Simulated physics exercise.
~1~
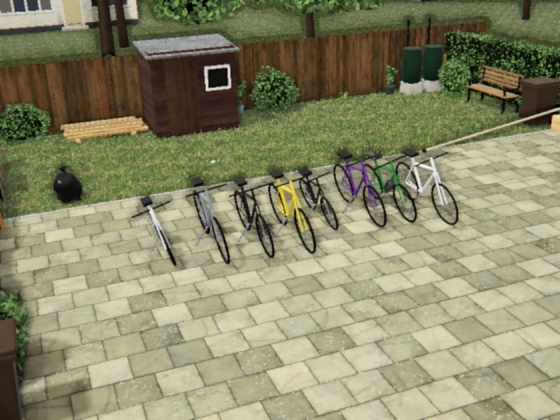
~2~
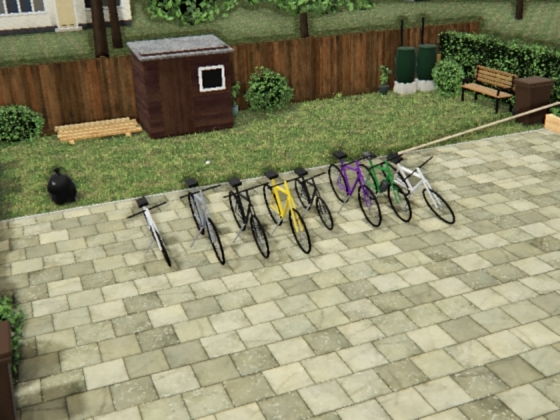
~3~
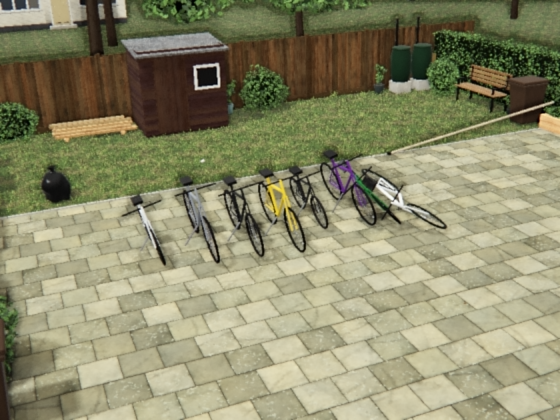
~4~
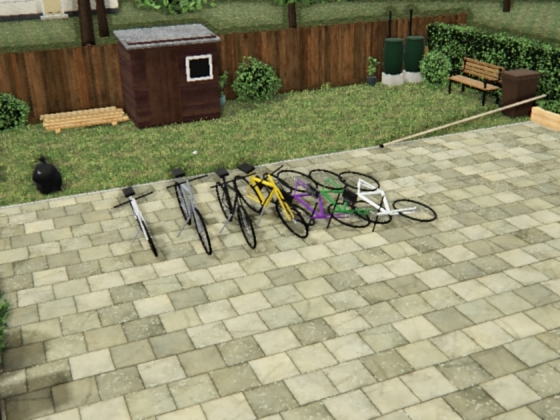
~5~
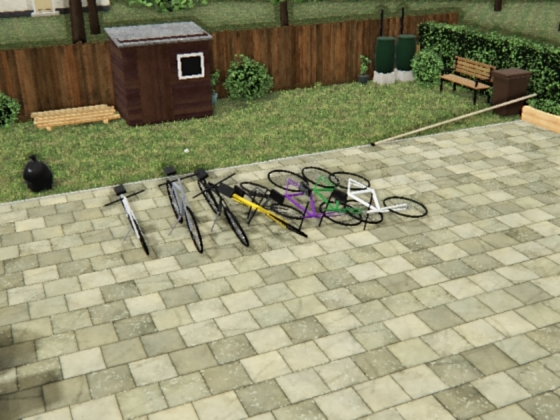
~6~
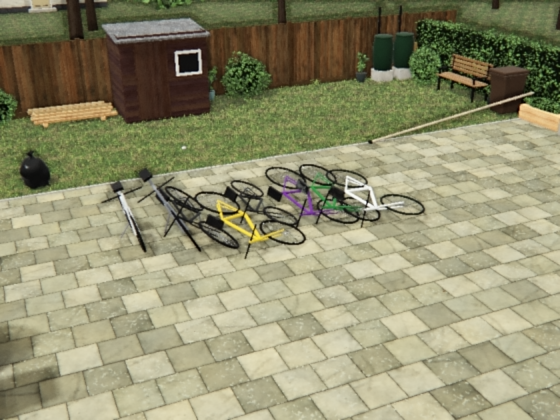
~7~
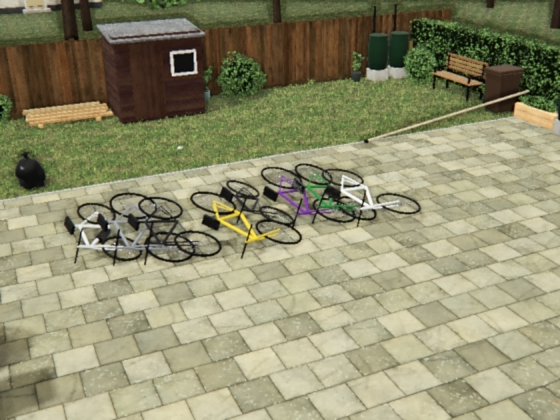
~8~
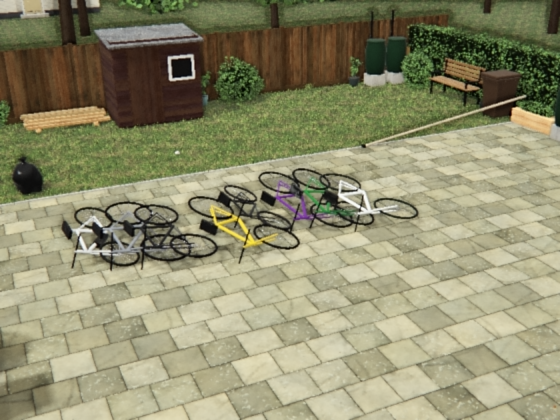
A paved yard, seen from above at an angle, holds a row of eight bicycles on stands, with grass, a dark brown shed, a wooden fence and a bench behind them. A long pole reaches in from the right towards the white bicycle at the right end. That bicycle tips left into the green one, which leans onto the purple one, and all three go down. The fall runs on leftward through the yellow bicycle and then the dark and grey ones to the far end. Finally all eight lie flat in an overlapping line, none left standing.
